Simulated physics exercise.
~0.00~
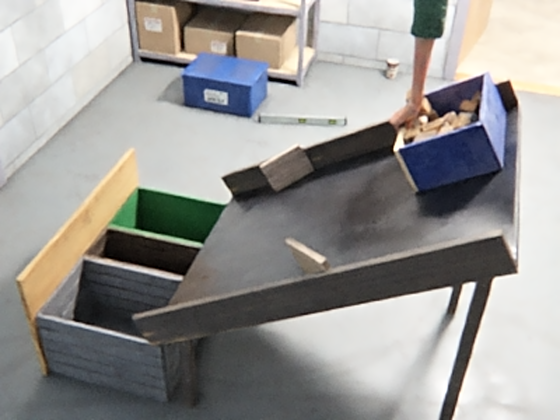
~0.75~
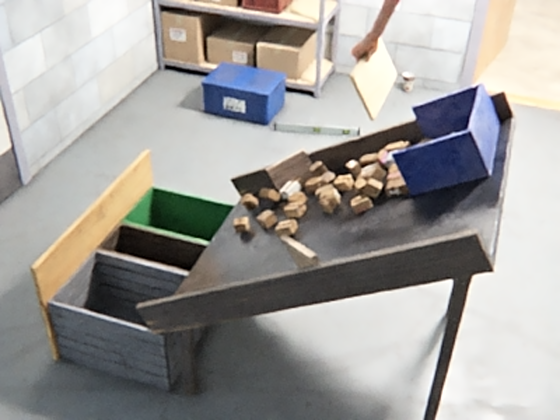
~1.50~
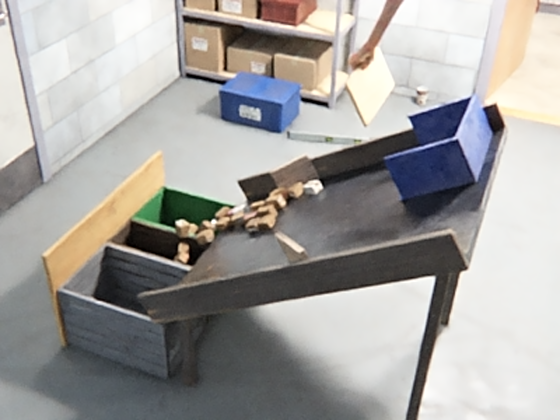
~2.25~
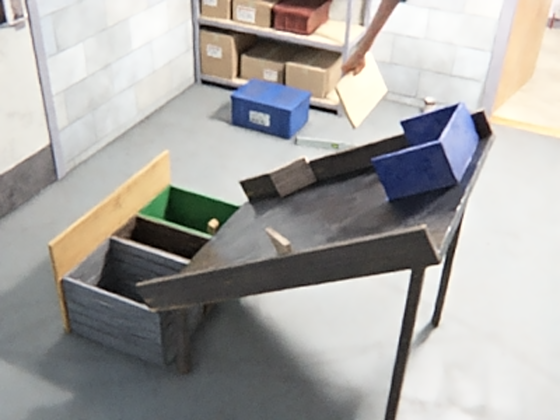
The clip opens on a dark sloping table with two angled boards fixed to it, a blue pen full of small wooden blocks at its raised right end and a hand reaching in beside it. The hand lifts a pale gate clear and holds it behind the table, and the blocks spill out and spread down the slope. They bunch into a narrow stream past the boards and tumble off the lower left end towards the black tub and green bin. Finally the pen and slope are clear of blocks, one pale block shows by the green bin, and the hand still holds the gate.
